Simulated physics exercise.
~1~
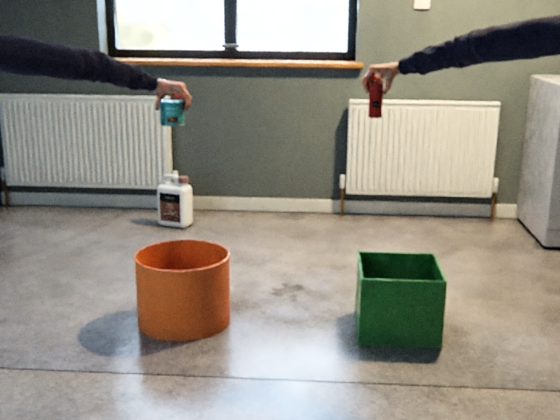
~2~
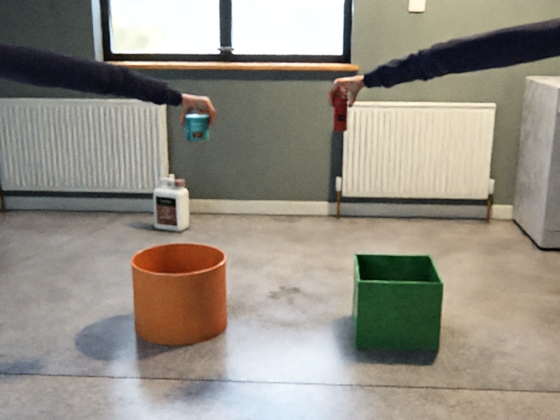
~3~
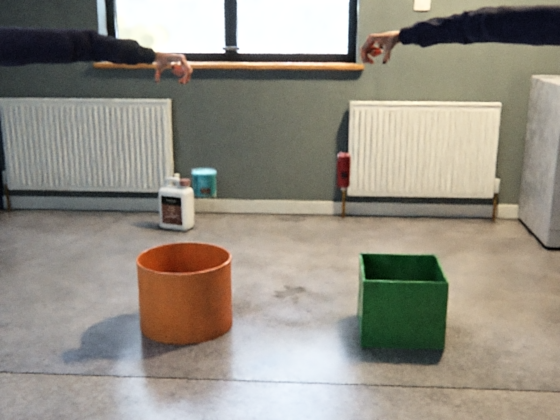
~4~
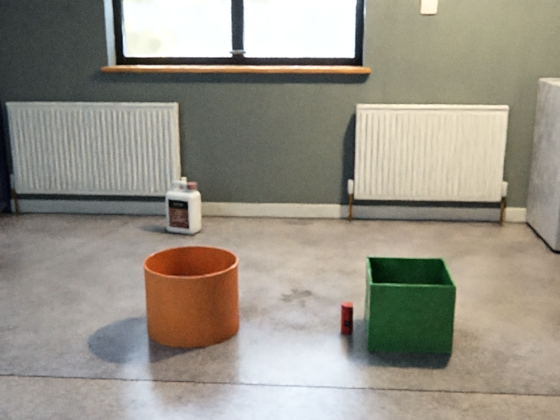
The clip opens with two hands reaching in from opposite sides, the left one holding a turquoise tin and the right one a red shaker, above an orange round bin and a green square basket on a grey floor. Both hands move inward a little, carrying the tin to the right and the shaker to the left. The hands then let go and draw back as both things fall upright. The tin drops into the orange bin, out of sight. The red shaker ends up standing on the floor just left of the green basket.
